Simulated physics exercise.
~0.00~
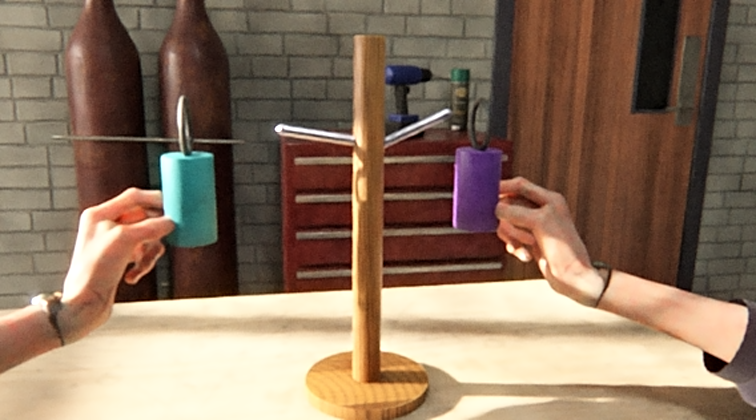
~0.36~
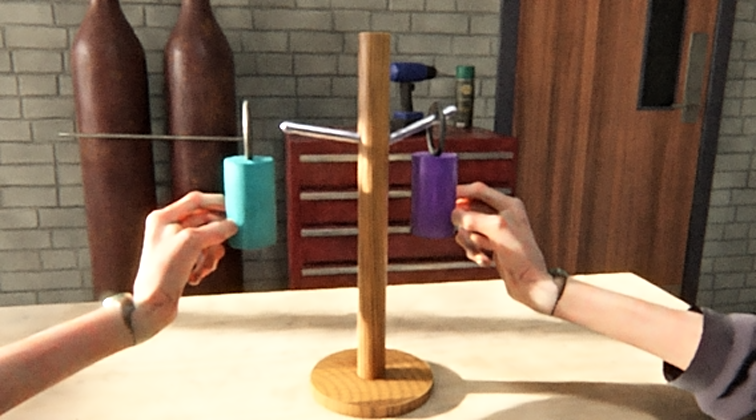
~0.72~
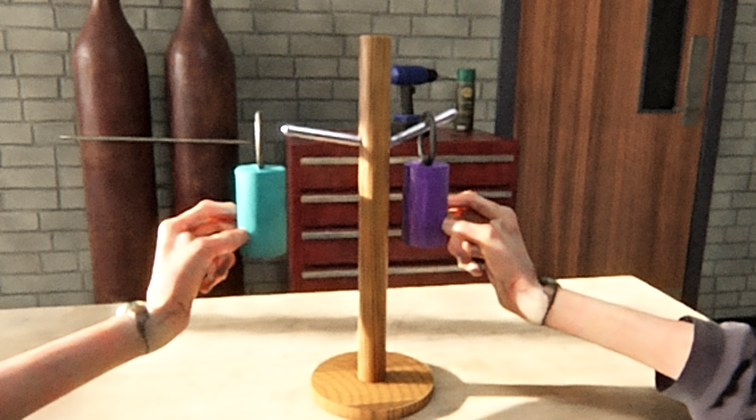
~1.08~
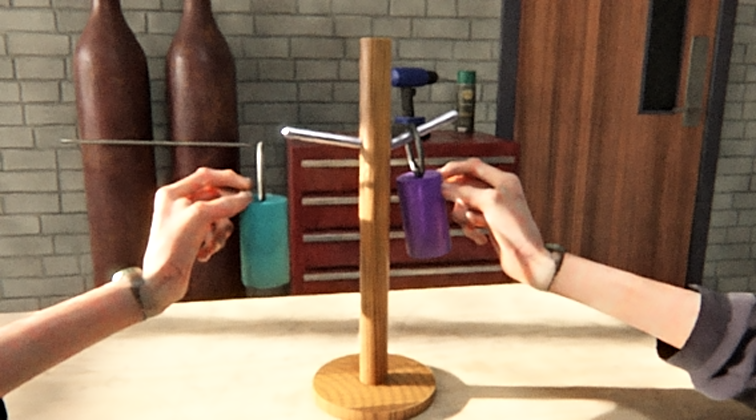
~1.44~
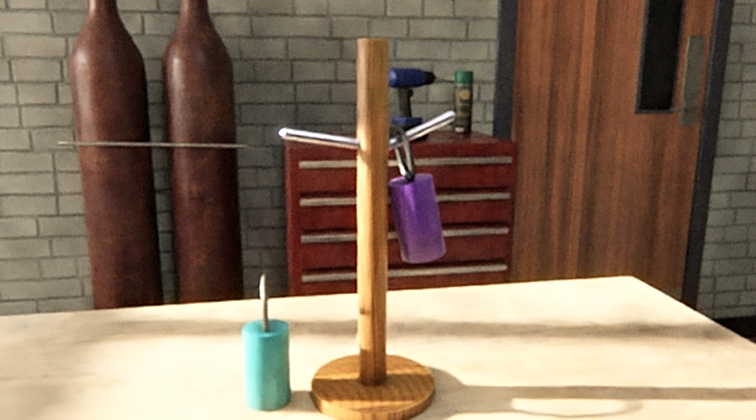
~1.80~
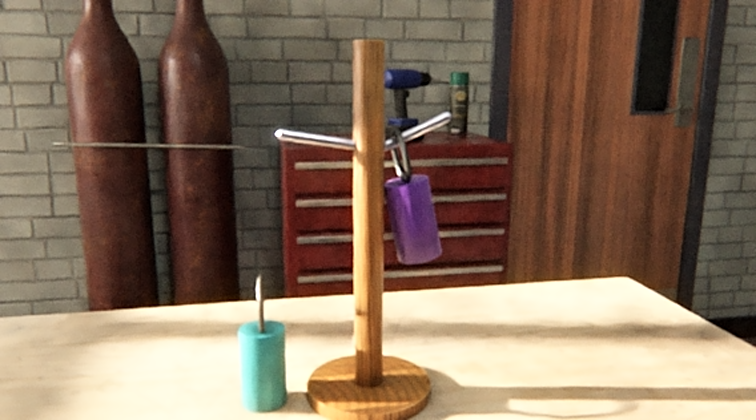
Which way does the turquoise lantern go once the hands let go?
The turquoise lantern moves down, ending upright on the table to the left of the stand.
